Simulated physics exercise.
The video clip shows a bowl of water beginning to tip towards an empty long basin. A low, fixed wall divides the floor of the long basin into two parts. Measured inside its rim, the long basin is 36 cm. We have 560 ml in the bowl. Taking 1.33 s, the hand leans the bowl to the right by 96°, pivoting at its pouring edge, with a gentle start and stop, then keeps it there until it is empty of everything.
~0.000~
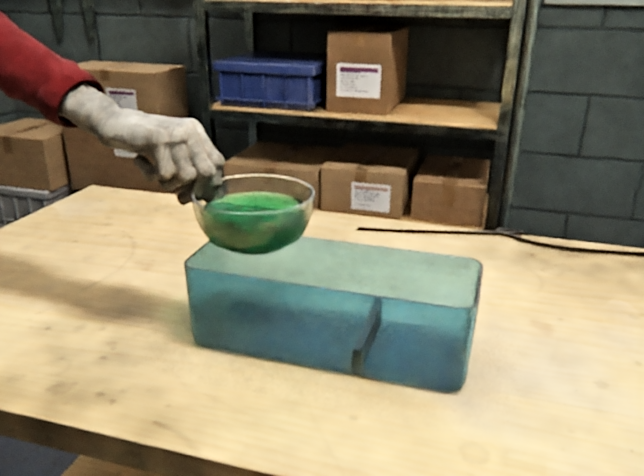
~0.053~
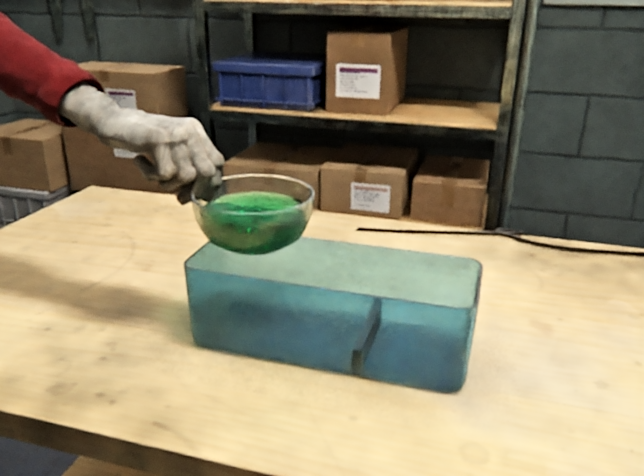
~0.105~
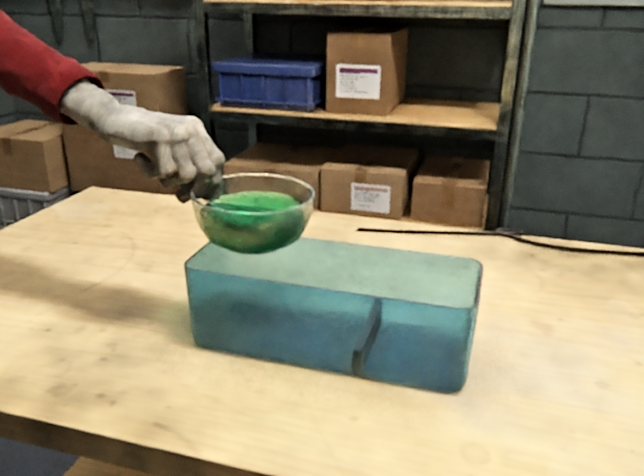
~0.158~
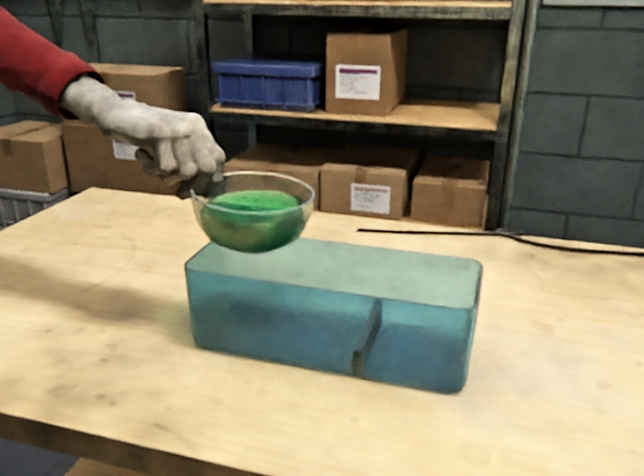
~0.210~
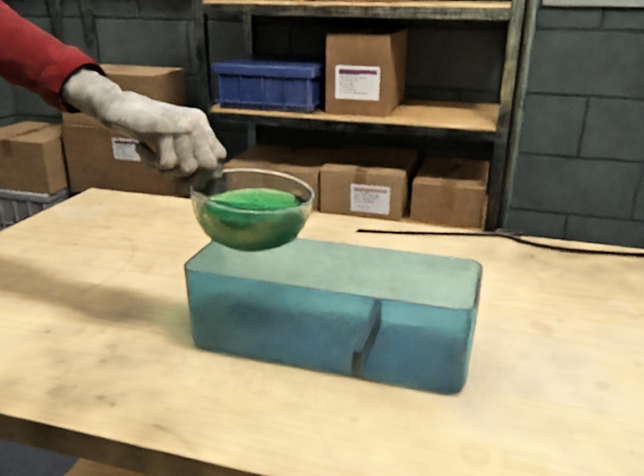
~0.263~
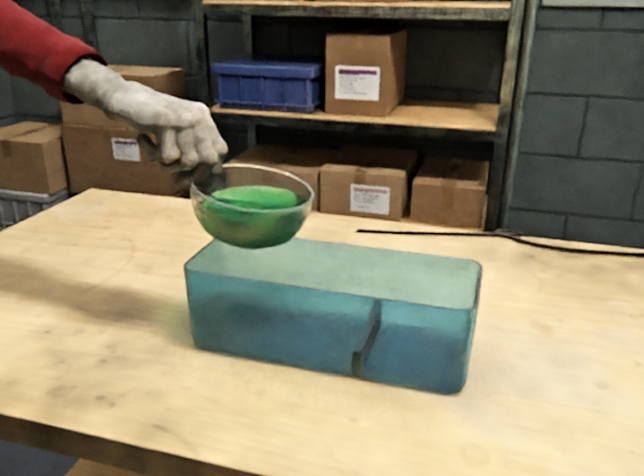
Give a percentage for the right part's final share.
My figure is 69 %.
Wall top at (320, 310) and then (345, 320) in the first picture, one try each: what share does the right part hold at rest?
In order, 95 and 90 per cent.
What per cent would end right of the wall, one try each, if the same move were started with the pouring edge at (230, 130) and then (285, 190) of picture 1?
Roughly 15 per cent the first time and 25 per cent the second.
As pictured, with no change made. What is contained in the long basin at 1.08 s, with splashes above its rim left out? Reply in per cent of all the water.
Around 76 parts in a hundred.
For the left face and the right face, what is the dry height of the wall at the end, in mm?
About 28 mm left, about 8 mm right.
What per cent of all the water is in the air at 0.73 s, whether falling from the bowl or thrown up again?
Some 26 per cent.
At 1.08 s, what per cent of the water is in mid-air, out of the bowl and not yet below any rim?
About 14 per cent.
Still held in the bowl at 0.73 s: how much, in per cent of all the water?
Close to 66 percent of the liquid remains at that time.
Then, 0.73 s in, the tilt is 56° and 67 per cent is still to pour, 8 is left of the wall and 0 right of it.
Then, 1.08 s in, the tilt is 88° and 9 per cent is still to pour, 19 is left of the wall and 58 right of it.
Then, 1.44 s in, the tilt is 96° and 0 per cent is still to pour, 28 is left of the wall and 71 right of it.
Then, 1.83 s in, the tilt is 96° and 0 per cent is still to pour, 30 is left of the wall and 69 right of it.
Finally, 30 per cent lies left of the wall, 69 right of it and 1 outside.
